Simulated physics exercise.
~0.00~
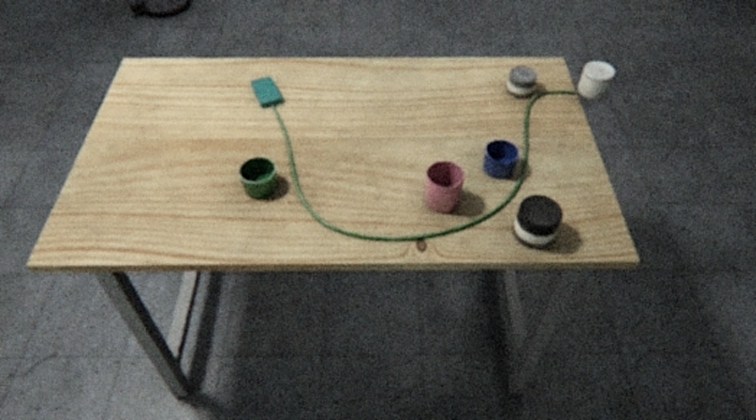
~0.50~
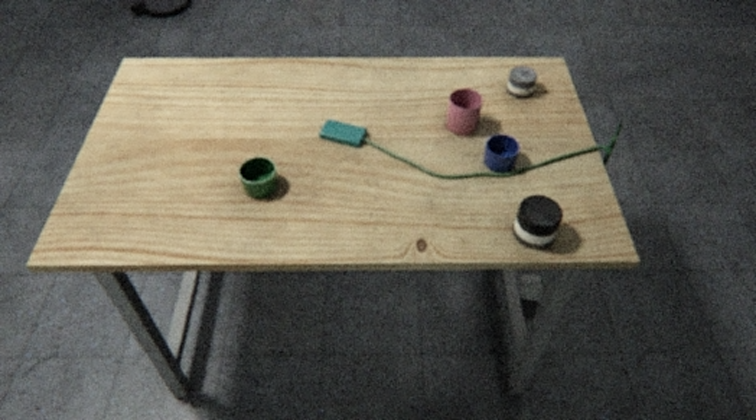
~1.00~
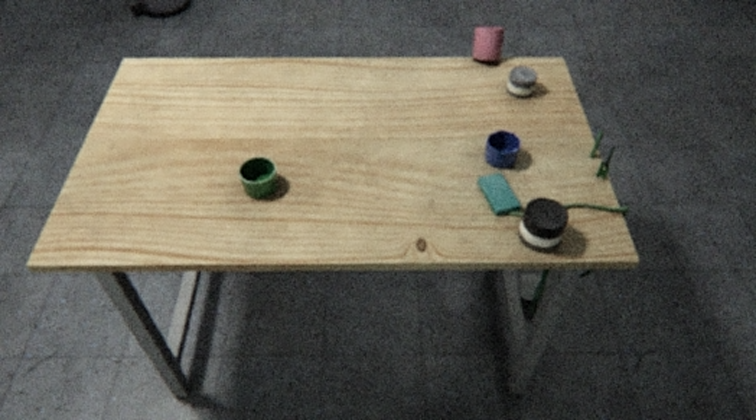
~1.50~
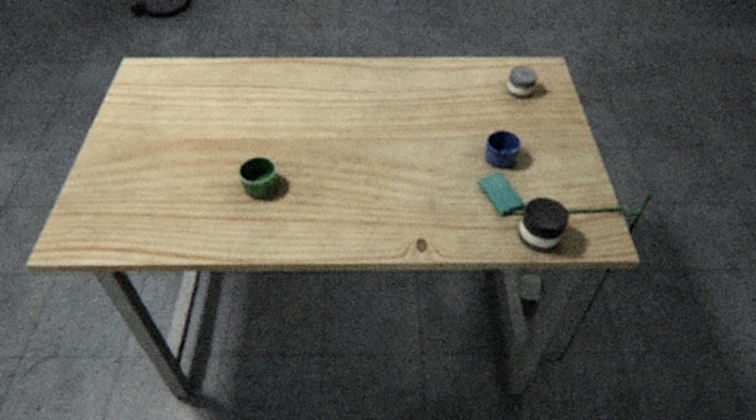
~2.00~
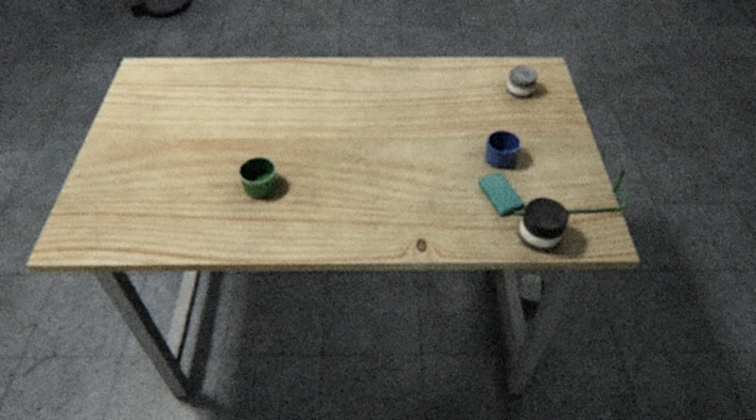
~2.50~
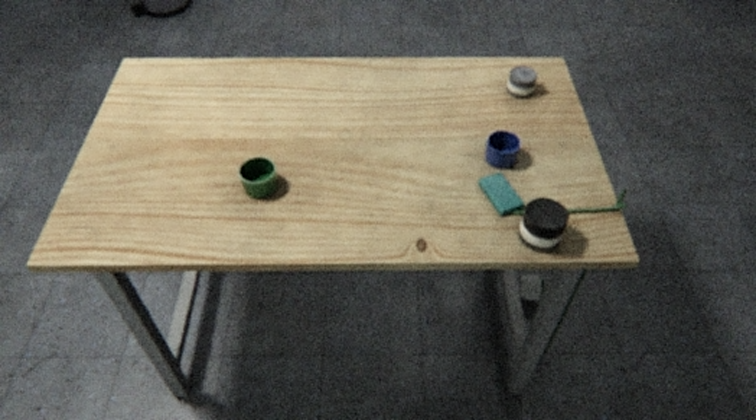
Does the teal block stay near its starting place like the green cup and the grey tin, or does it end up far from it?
The teal block ends up far from its starting place, over by the black canister on the right. The green cup and the grey tin stay about where they began.
